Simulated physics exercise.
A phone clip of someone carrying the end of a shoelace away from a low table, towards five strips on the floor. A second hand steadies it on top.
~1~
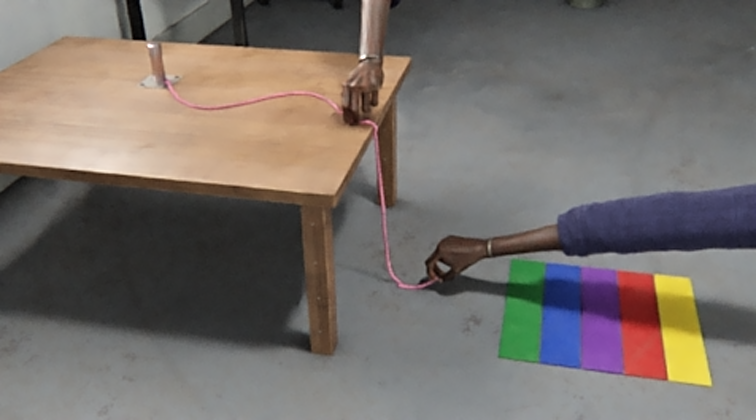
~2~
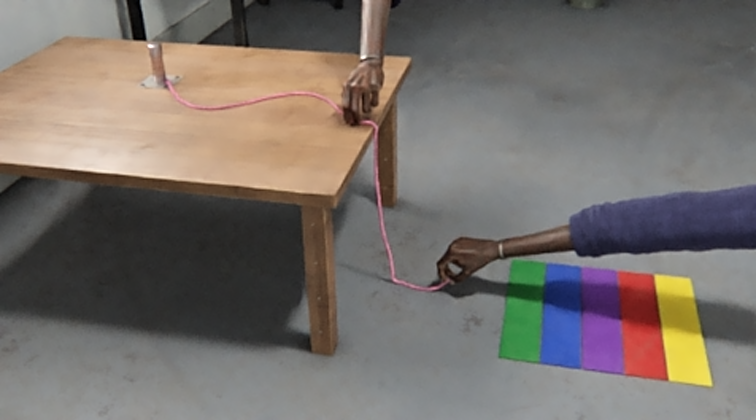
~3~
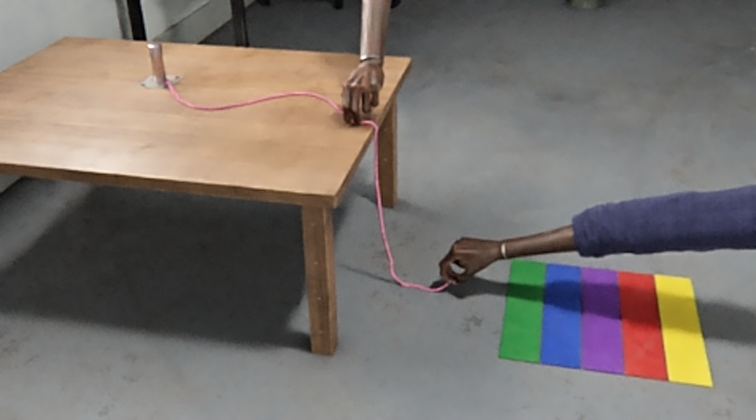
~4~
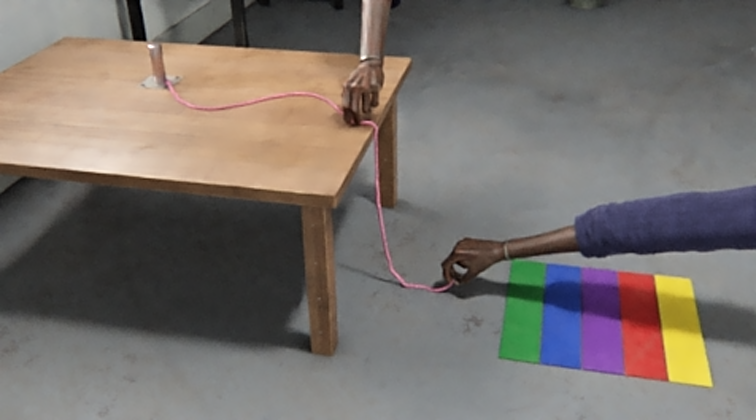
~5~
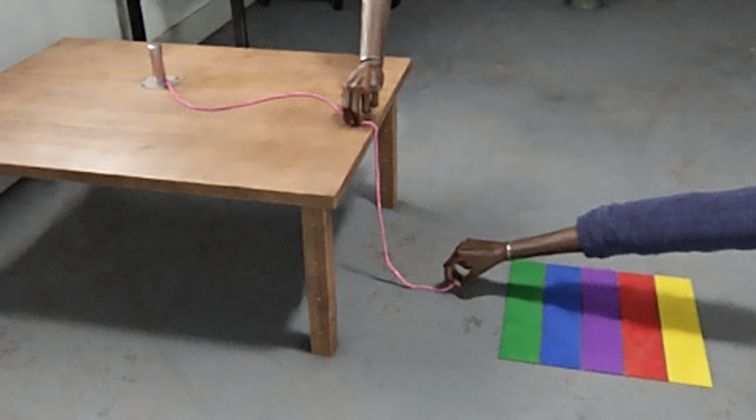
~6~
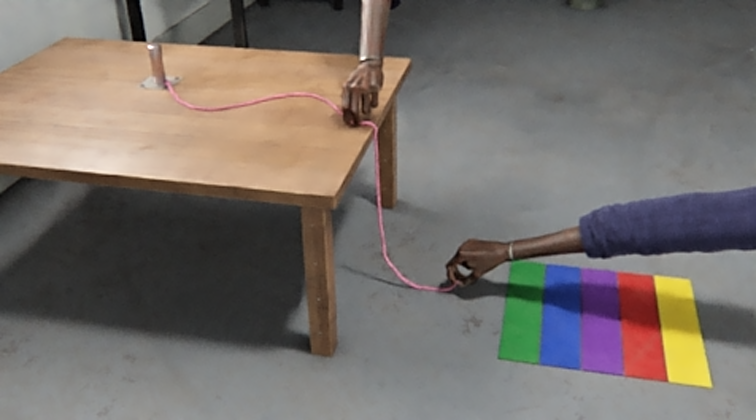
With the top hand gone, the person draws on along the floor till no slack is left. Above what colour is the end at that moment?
Over red.
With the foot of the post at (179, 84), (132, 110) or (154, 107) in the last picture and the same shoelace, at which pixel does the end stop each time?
The places are (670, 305), (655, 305) and (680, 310).
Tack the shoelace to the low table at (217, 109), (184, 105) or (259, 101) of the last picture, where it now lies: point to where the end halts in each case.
In that order: (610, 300), (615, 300) and (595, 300).
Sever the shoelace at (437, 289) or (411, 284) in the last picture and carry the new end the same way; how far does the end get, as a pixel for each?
The places are (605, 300) and (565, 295).
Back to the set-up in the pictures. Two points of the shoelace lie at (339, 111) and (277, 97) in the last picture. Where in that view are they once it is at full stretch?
At (391, 129), then (311, 106).
Early on, end near (569, 295); over blue.
Midway, end near (616, 300); over purple.
At the end of the slack, end near (644, 304); over red. The end stops over the red strip.
